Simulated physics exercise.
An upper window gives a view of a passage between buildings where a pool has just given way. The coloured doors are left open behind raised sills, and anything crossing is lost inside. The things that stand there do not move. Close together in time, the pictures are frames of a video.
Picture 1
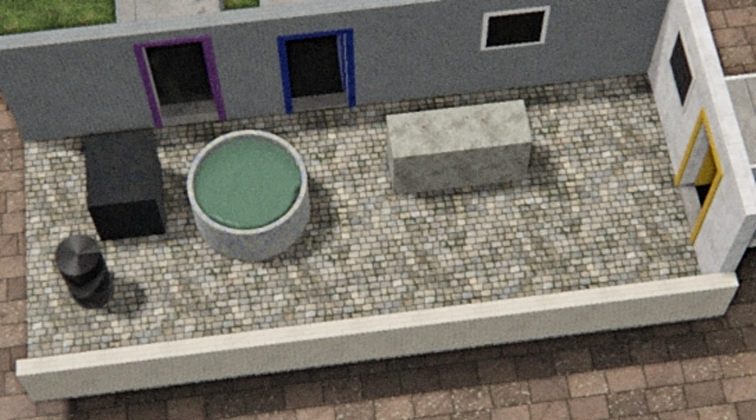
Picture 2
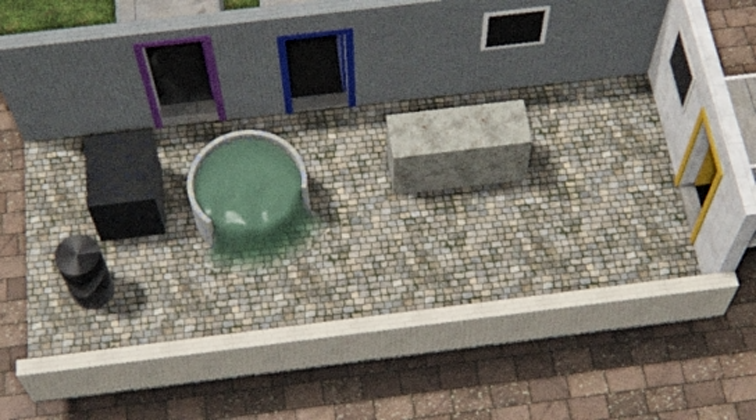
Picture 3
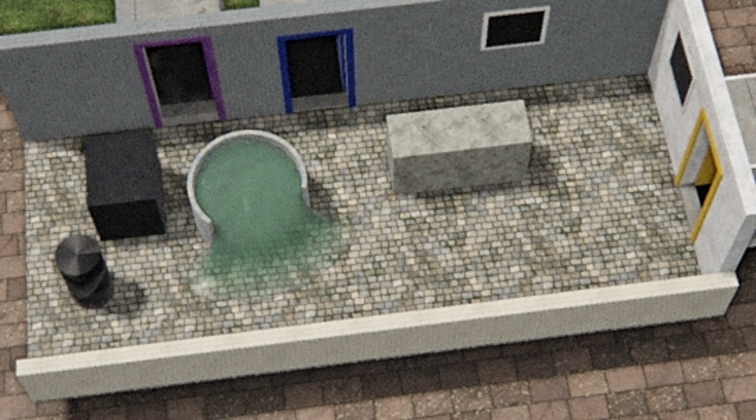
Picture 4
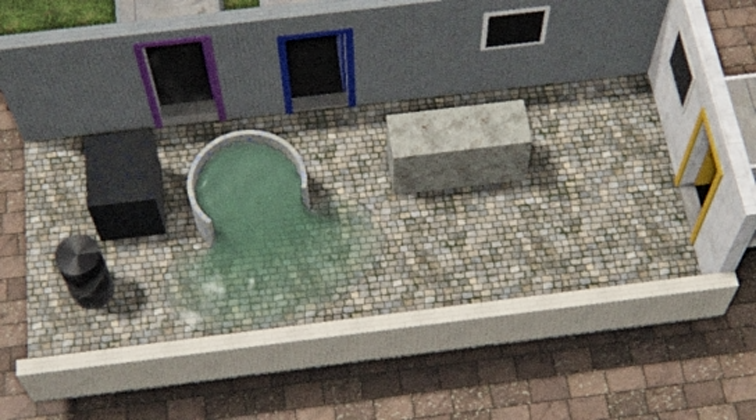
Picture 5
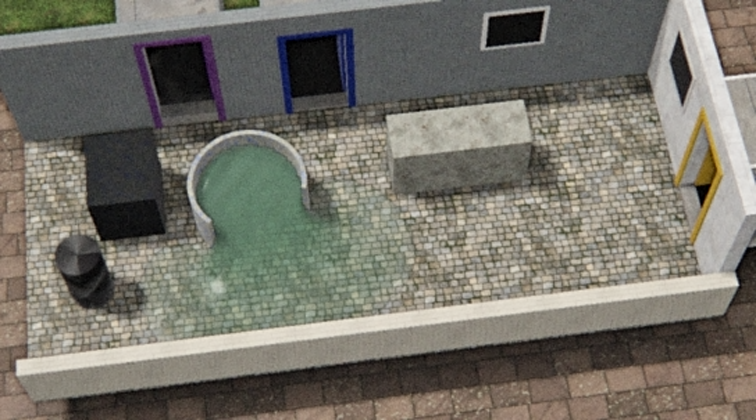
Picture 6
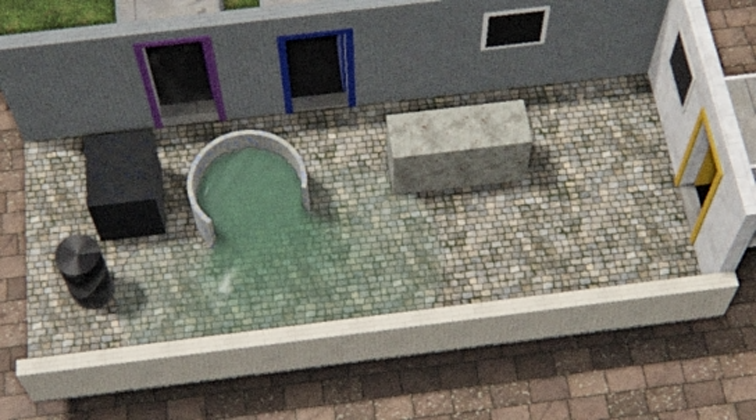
At the start, a round pool of green water stands whole and still in a paved, walled yard, between a black block and a pale stone block. Its front side gives way and water pours out over the paving, then spreads toward the low front wall and rightward in a widening, thinning sheet.
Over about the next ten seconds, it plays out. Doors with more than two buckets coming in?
Blue door: Two or fewer; purple door: Two or fewer; yellow door: Over two.
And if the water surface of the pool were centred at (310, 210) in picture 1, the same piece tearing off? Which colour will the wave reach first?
That would be the yellow one, I think.
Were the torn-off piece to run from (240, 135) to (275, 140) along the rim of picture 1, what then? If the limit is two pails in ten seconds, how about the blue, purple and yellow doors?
Here's how it goes: The blue door overshoots, the purple door comes in low, the yellow door comes in low.
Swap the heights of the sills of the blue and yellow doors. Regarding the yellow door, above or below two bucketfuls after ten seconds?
Yellow door exceeds the limit.
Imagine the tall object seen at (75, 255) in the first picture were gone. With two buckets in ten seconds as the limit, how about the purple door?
Turns out purple keeps within bounds.
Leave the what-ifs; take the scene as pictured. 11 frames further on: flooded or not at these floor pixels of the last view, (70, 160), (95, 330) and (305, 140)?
First spot not wet, second inundated, third not wet.
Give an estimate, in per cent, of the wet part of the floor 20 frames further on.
That comes to about 60 per cent.
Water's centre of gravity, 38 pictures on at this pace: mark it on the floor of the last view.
I reckon somewhere around (460, 223).
A moment on, water covers 35 % of the floor; the blue door not reached, the purple door not reached, the yellow door not reached.
Next, water covers 45 % of the floor; the blue door not reached, the purple door not reached, the yellow door not reached.
Then, water covers 60 % of the floor; the blue door not reached, the purple door not reached, the yellow door over two buckets in.
Later, water covers 70 % of the floor; the blue door not reached, the purple door not reached, the yellow door far over two buckets in.
In the end, water covers 85 % of the floor; the blue door wet at the sill, nothing in, the purple door wet at the sill, nothing in, the yellow door far over two buckets in.
